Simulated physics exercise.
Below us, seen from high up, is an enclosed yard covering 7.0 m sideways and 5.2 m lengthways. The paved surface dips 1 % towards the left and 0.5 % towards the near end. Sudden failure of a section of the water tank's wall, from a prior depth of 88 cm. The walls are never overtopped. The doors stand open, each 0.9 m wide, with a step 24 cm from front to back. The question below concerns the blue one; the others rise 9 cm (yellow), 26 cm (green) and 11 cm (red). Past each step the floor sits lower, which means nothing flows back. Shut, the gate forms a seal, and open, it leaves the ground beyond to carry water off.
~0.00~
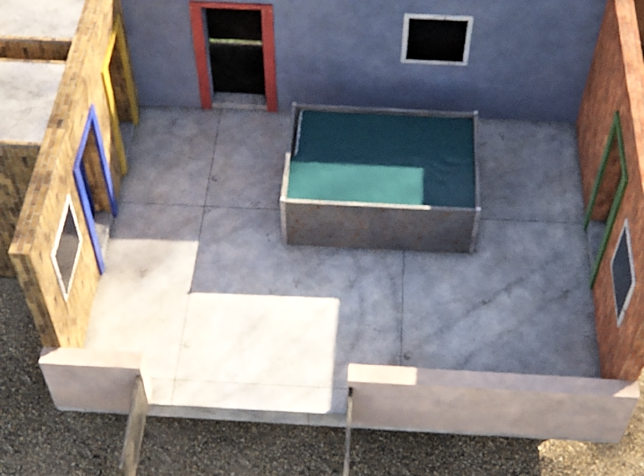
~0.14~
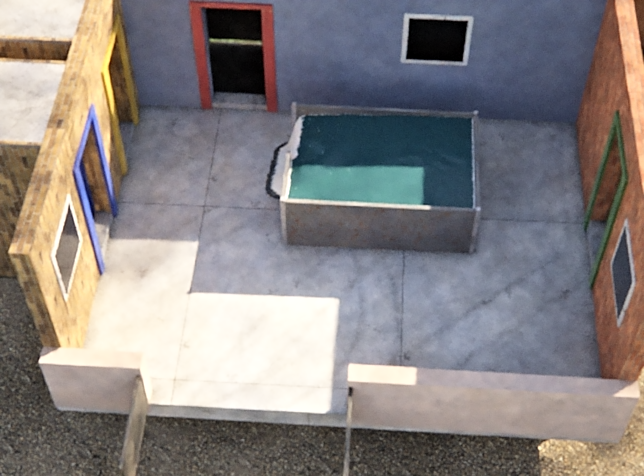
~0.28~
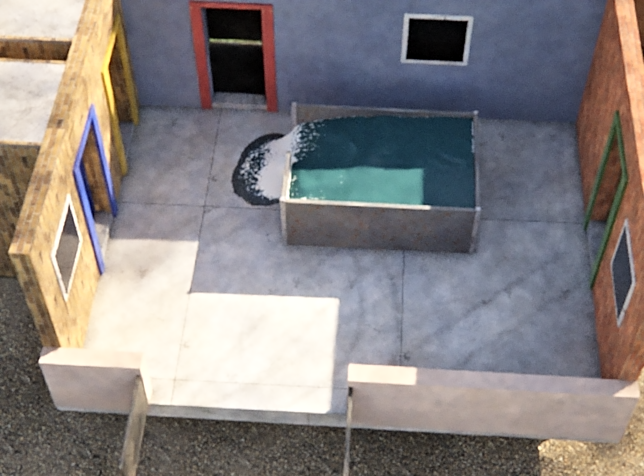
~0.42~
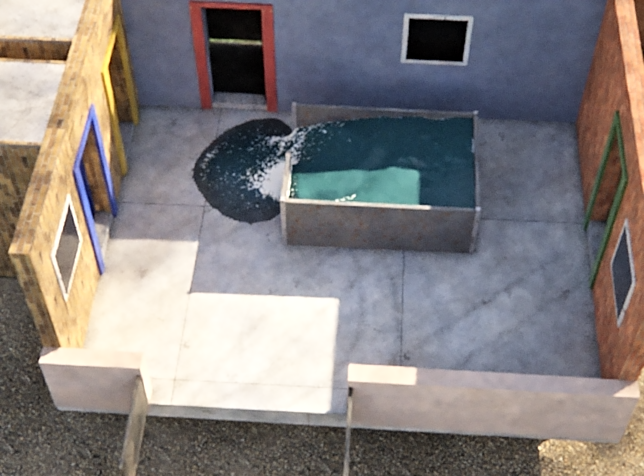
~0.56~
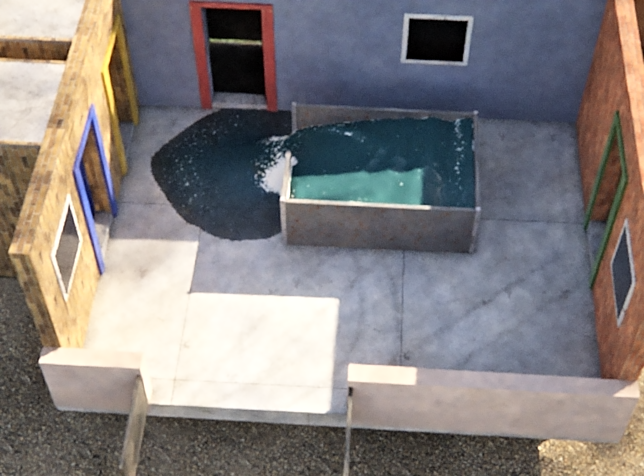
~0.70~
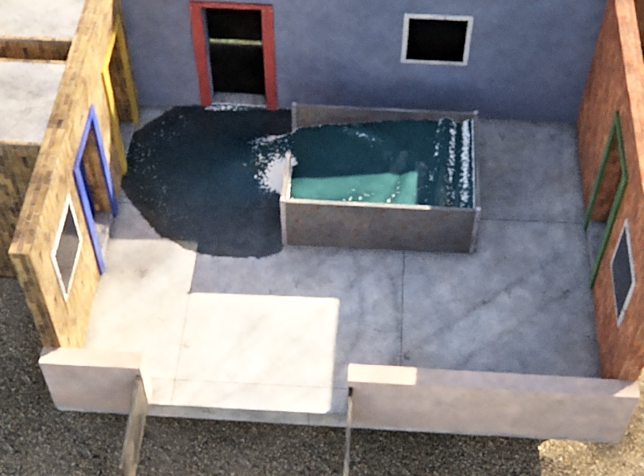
Water tank in a walled yard breaching at its left side, water pouring out and spreading in a dark pool across the paving.
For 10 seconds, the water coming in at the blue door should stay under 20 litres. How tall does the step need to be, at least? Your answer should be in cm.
Close to 20 cm is just enough.
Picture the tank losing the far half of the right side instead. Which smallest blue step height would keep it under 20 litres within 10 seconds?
Close to 13.0 cm at the least.
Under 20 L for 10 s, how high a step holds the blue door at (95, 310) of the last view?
It needs about 11.5 cm.
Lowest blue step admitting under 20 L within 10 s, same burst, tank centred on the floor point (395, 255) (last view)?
It must be around 33 cm tall.
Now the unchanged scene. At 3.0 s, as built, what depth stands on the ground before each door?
Centimetres: Blue = 21, yellow = 35, green = 0, red = 16.
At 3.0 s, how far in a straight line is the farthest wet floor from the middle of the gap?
Distance from gap: Approx. 4.6 m.
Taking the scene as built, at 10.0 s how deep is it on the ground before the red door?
It comes to about 8.0 centimetres deep.
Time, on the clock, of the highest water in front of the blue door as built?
I'd guess close to 2.0 seconds.
After 1.4 s water covers 25 % of the floor, deepest (59 cm) near (139, 111); 20 cm at the blue door, 2 litres in over its 15 cm step.
After 3.0 s water covers 35 % of the floor, deepest (39 cm) near (139, 111); 21 cm at the blue door, 42 litres in over its 15 cm step.
After 10.0 s water covers 90 % of the floor, deepest (16 cm) near (78, 371); 9 cm at the blue door, 61 litres in over its 15 cm step.
At the blue door as built, the water arrived by 1.0 s and peaked near 25 cm at 2.0 s.
With a step of 17.5 cm, 35 litres would have come in within the 10 s; with 23.5 cm, 7 litres. So under 20 litres takes about 20 cm.
